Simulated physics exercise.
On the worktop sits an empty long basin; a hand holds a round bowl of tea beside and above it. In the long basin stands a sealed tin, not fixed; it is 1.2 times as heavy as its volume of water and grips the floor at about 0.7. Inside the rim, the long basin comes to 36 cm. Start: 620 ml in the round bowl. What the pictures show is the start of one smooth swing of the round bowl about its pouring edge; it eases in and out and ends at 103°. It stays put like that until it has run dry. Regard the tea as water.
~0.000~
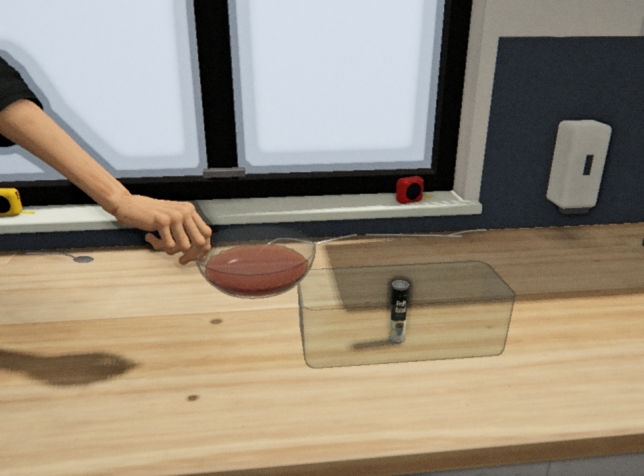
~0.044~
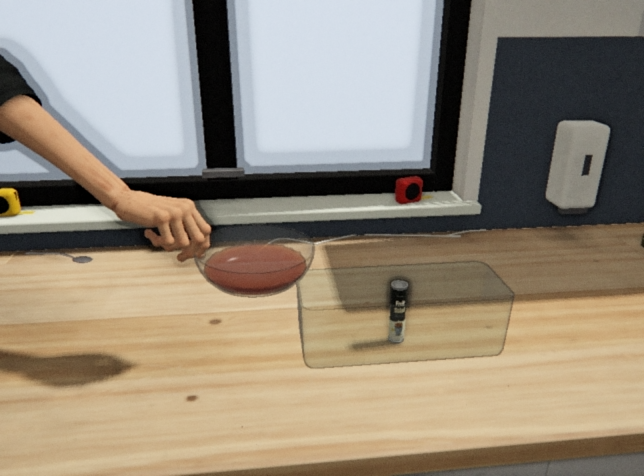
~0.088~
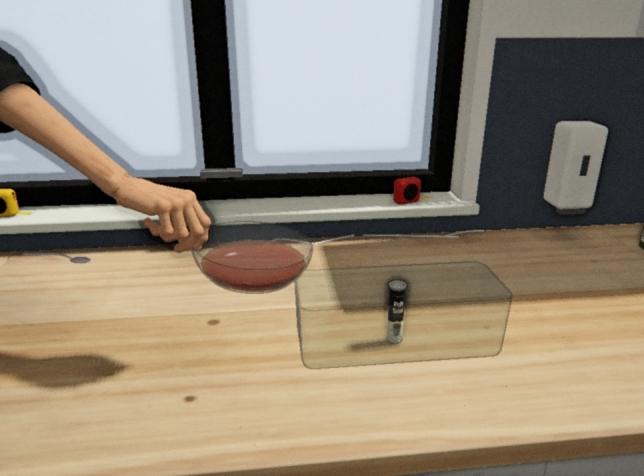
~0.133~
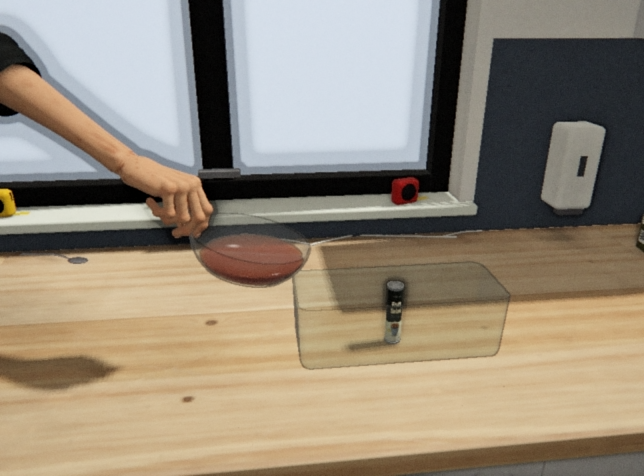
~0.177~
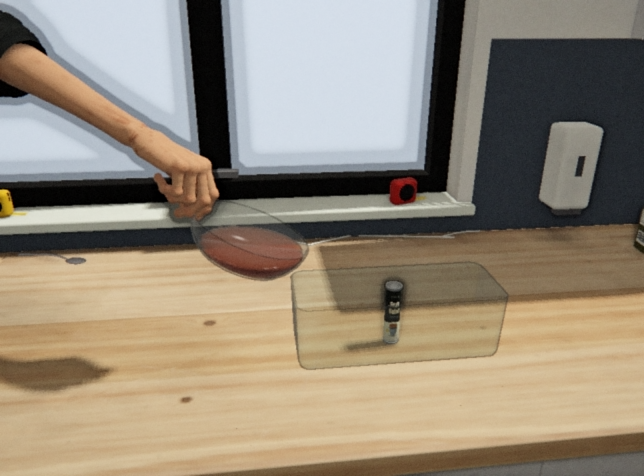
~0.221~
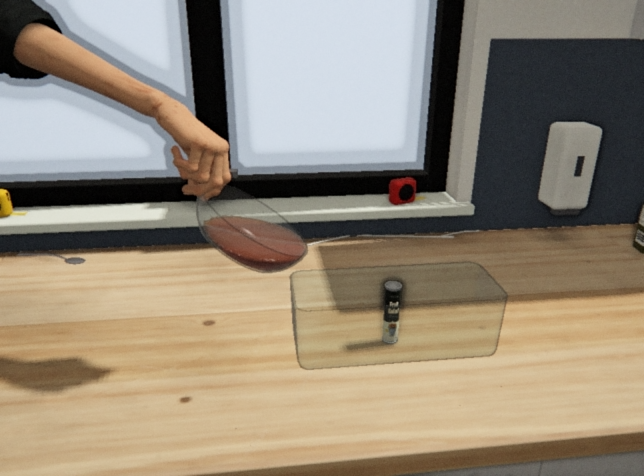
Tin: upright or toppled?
Toppled.
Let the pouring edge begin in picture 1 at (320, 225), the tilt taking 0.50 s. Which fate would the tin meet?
Result: Tin tipped over.
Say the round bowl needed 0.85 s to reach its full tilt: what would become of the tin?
The tin would stay balanced.
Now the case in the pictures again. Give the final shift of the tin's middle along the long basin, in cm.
Roughly 11.0 cm.
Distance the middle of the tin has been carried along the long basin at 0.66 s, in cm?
3 cm, roughly.
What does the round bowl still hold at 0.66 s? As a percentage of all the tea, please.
Close to 0 in a hundred.
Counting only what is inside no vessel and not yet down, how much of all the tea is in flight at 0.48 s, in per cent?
Share: Roughly 72 per cent.
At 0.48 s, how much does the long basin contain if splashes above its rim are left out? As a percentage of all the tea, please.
Near 16 in a hundred.
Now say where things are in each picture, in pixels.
The first picture shows tilt 0°; pouring edge (315, 246); surface from (204, 265) to (308, 260); the long basin's rim runs from (300, 290) to (501, 279); the tin's top is at (400, 287).
The second picture shows tilt 2°; pouring edge (314, 247); surface from (203, 264) to (307, 259).
The third picture shows tilt 6°; pouring edge (312, 247); surface from (201, 259) to (306, 257).
The fourth picture shows tilt 13°; pouring edge (310, 248); surface from (199, 250) to (304, 253).
The fifth picture shows tilt 23°; pouring edge (308, 248); surface from (199, 238) to (304, 248).
The sixth picture shows tilt 34°; pouring edge (307, 248); surface from (203, 223) to (300, 241).
Then, 0.48 s in, the tilt is 96° and 12 per cent is still to pour; the tin stands where it began.
Then, 0.66 s in, the tilt is 103° and 0 per cent is still to pour; the tin leans 5°.
Then, 0.86 s in, the tilt is 103° and 0 per cent is still to pour; the tin leans 24°.
Then, 1.07 s in, the tilt is 103° and 0 per cent is still to pour; the tin lies on its side.
Finally, the tin lies on its side.
